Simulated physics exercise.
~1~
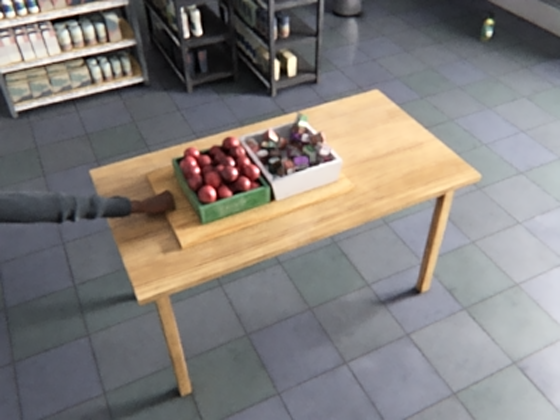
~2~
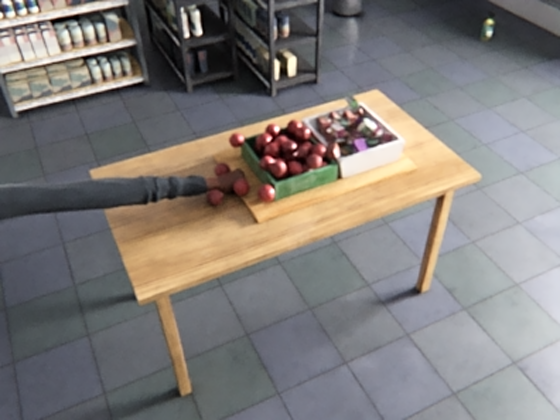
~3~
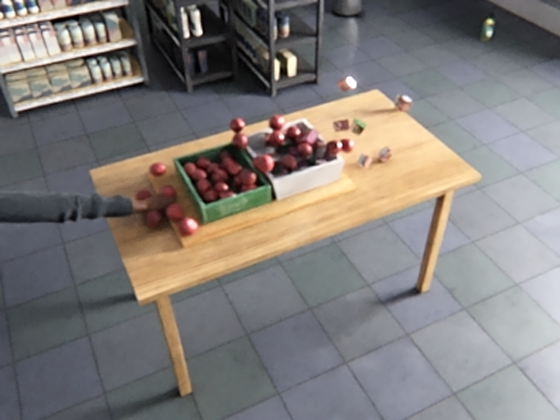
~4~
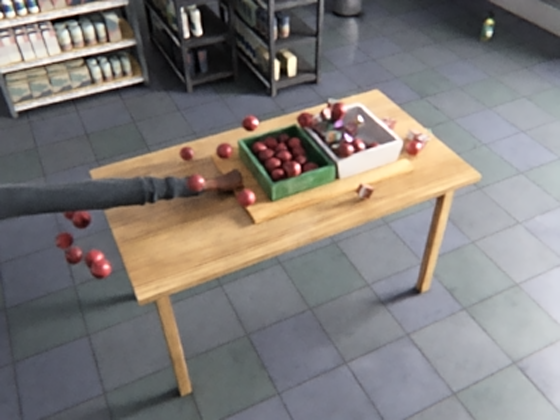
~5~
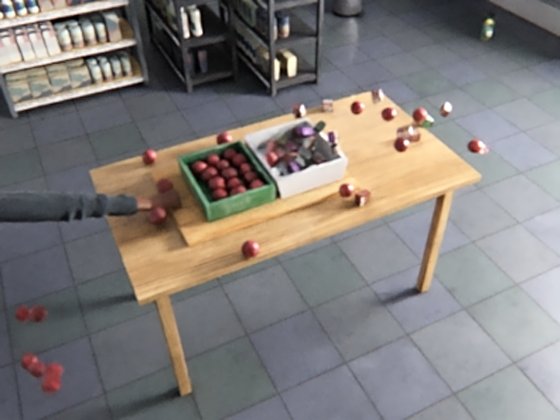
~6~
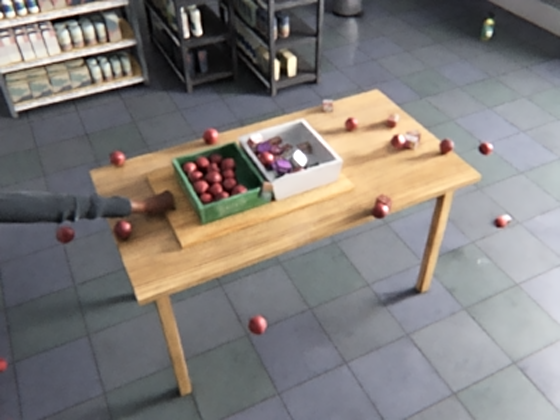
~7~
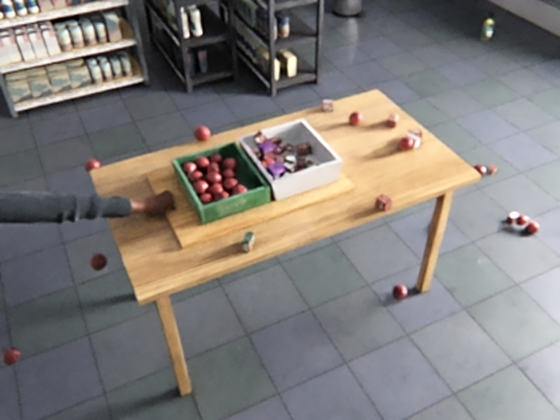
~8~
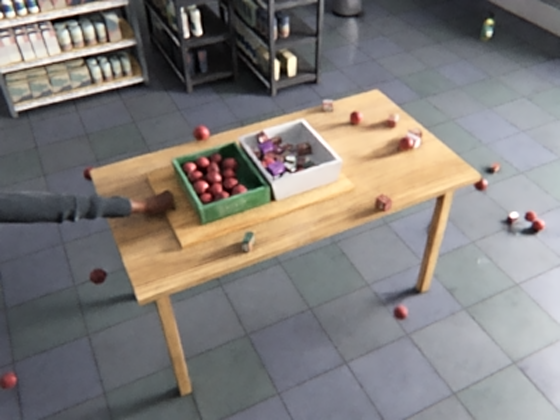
The clip opens on a wooden table where a dark-sleeved arm reaches in from the left to a board holding a green basket of red apples and a white basket of small cartons. The board slides right, and apples spill beside the green basket. It moves back left, tossing more apples and a few cartons out to the right. A second trip right and back scatters apples across the table and over its edges. The board then rests at the left while strays drop and settle, leaving both baskets partly filled and apples and cartons strewn on the table and floor.
